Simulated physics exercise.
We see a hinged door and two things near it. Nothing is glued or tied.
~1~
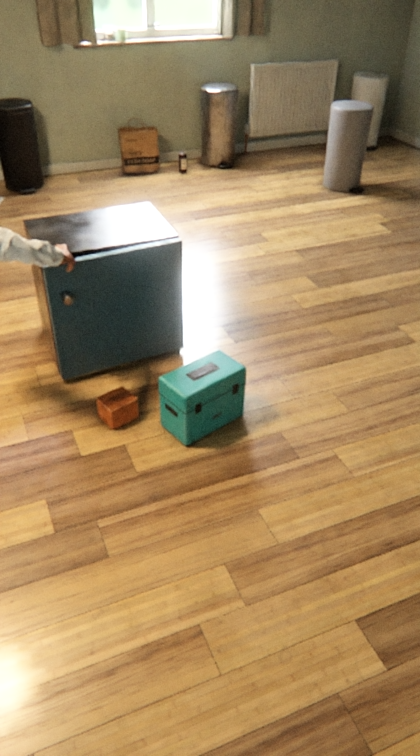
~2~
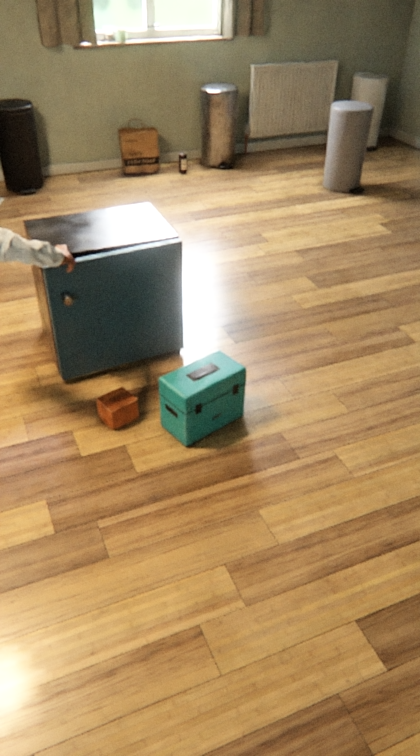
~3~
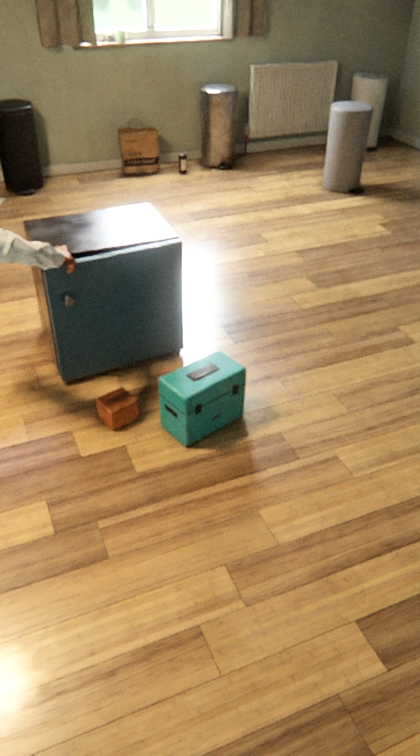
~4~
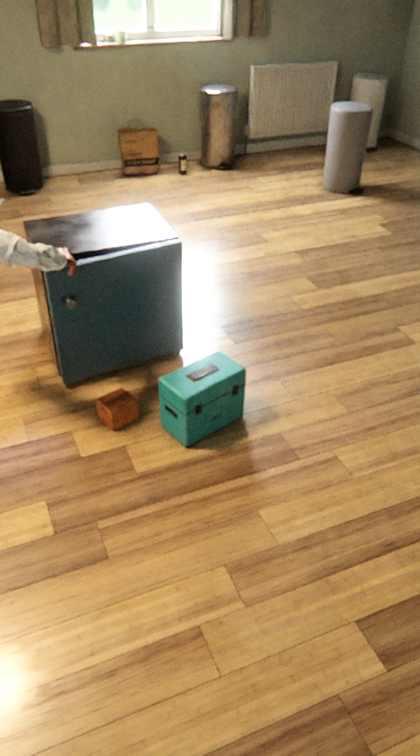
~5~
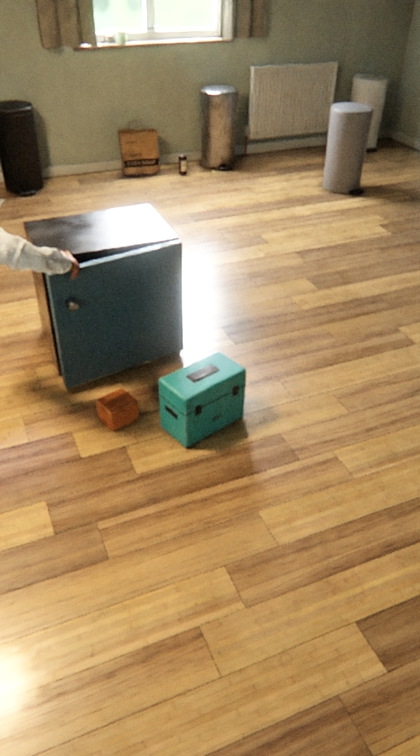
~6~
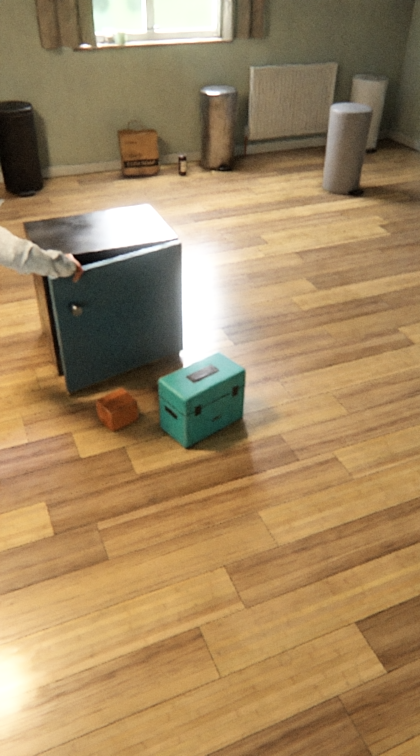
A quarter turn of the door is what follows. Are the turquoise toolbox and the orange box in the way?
Outcome: The turquoise toolbox is pushed along; the orange box is pushed along.
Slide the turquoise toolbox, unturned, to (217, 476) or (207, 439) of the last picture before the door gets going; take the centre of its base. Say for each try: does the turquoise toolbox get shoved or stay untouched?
One after another: It is left alone; gets knocked.
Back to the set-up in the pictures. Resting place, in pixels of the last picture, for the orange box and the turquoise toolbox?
The orange box at (218, 440), the turquoise toolbox at (259, 404).
Then, 1.24 s after the last picture, door 50° open; turquoise toolbox moved a little near (210, 400); orange box moved about its own width near (153, 421).
Then, 1.76 s after the last picture, door 66° open; turquoise toolbox moved a little near (235, 404); orange box moved well along near (188, 434).
At rest, the turquoise toolbox gets knocked, near (259, 404); the orange box gets knocked, near (218, 440).
